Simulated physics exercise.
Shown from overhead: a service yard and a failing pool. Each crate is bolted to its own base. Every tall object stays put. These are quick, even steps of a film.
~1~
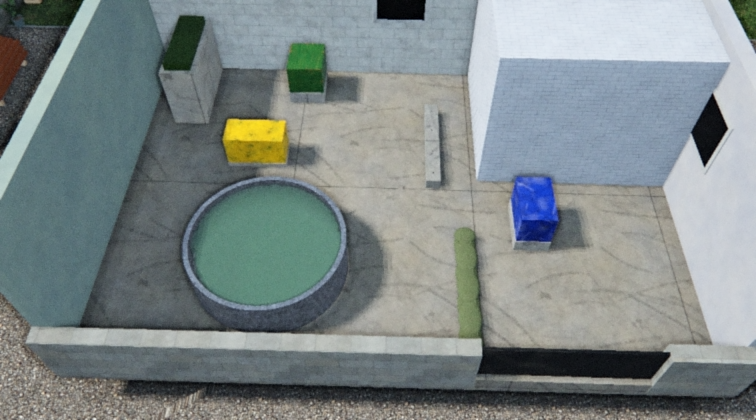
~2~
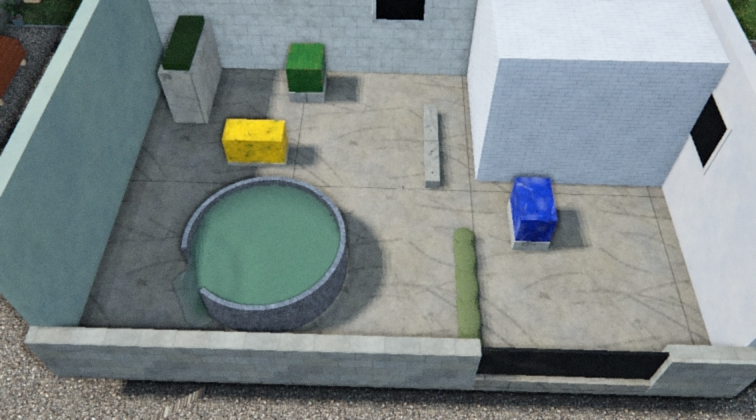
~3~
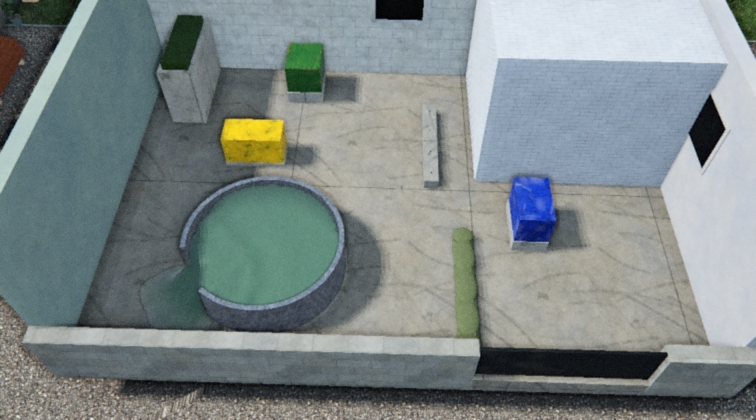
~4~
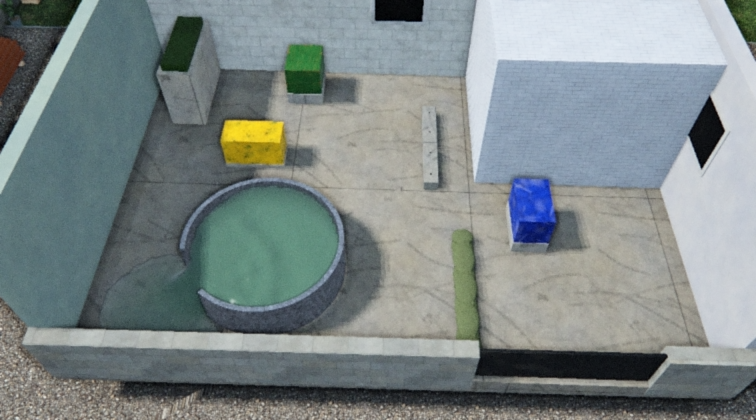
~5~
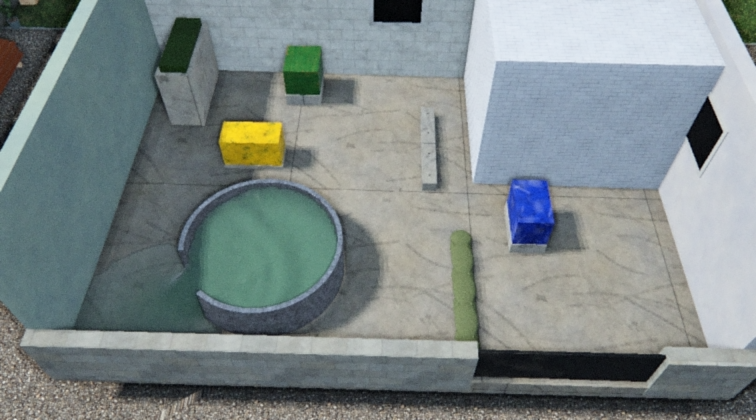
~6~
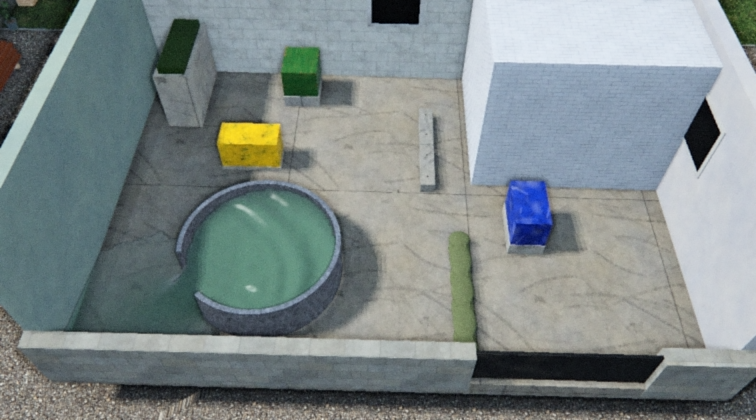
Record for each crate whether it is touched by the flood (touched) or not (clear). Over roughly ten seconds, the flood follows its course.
Record: Blue crate clear, yellow crate touched, green crate clear.
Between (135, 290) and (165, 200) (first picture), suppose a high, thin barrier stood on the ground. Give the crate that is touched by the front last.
Answer: The crate marked blue.
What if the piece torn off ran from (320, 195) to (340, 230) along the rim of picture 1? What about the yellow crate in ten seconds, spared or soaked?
Note: Yellow crate stays out of reach.
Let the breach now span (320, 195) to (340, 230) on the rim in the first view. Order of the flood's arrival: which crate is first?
The blue one.
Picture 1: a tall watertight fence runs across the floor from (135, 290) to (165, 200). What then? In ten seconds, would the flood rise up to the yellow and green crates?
Here is what I get: The yellow one gets reached, while the green one is left untouched.
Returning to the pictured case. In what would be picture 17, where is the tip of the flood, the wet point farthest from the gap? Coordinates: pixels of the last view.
At roughly (138, 146).
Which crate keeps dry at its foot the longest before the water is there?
Last comes the blue-painted one.
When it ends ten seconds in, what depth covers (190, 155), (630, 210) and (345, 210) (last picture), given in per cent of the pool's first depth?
I'd put them at close to 16 per cent, then 2 per cent, then 6 per cent.
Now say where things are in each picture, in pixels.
The first frame shows the round pool at (266, 241) is whole and still.
In the second frame, the front is at (203, 322), out from the gap at (198, 287).
In the third frame, water pours out at (197, 288) and has run to (149, 284).
In the fourth frame, the front is at (106, 317), out from the gap at (197, 290).
In the fifth frame, water pours out at (195, 291) and has run to a hidden place.
In the sixth frame, water pours out at (193, 292) and has run to a hidden place.
A moment on, water covers 10 % of the floor; the blue crate not reached, the yellow crate not reached, the green crate not reached.
Next, water covers 15 % of the floor; the blue crate not reached, the yellow crate not reached, the green crate not reached.
Then, water covers 35 % of the floor; the blue crate not reached, the yellow crate water round its plinth, the green crate water round its plinth.
Later, water covers 60 % of the floor; the blue crate not reached, the yellow crate water round its plinth, the green crate water round its plinth.
In the end, water covers 80 % of the floor; the blue crate stayed above the water, the yellow crate was topped, the green crate stayed above the water.
